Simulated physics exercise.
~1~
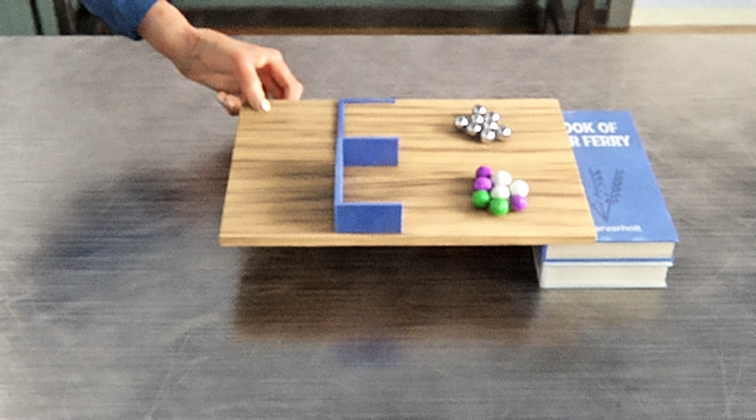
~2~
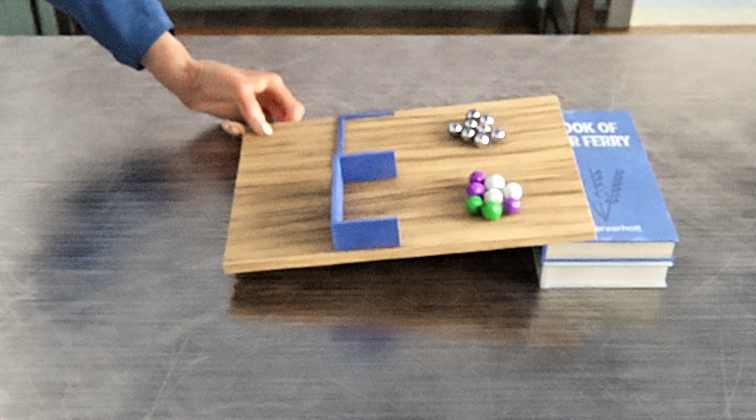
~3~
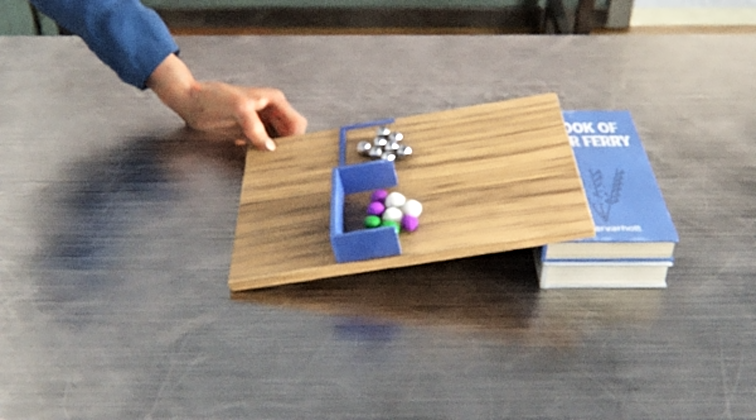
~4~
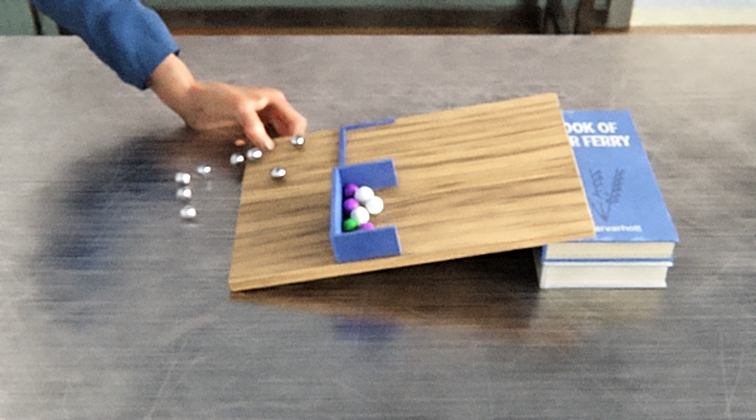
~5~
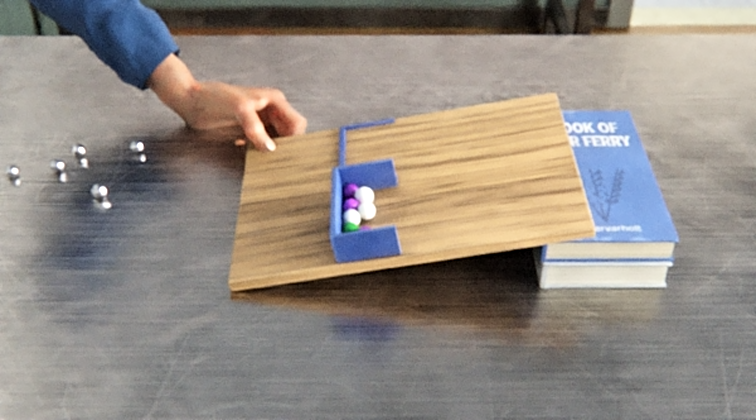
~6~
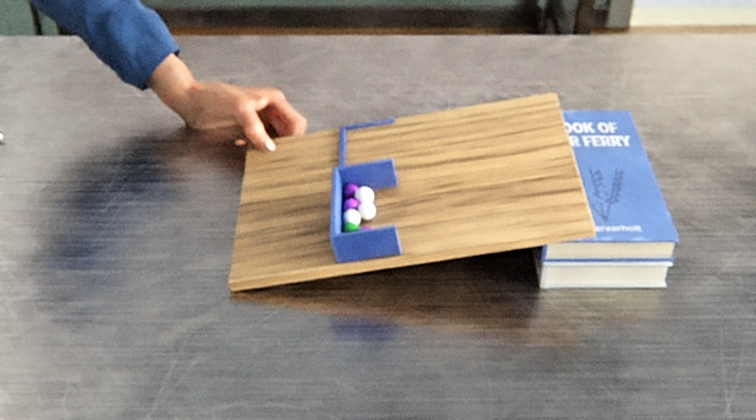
The clip shows a hand lowering the left end of a wooden board propped on books, sending silver balls and colored balls rolling left toward blue barriers. The silver balls pass theirs and roll off across the table out of view, while the nearer colored ones stay held behind theirs.
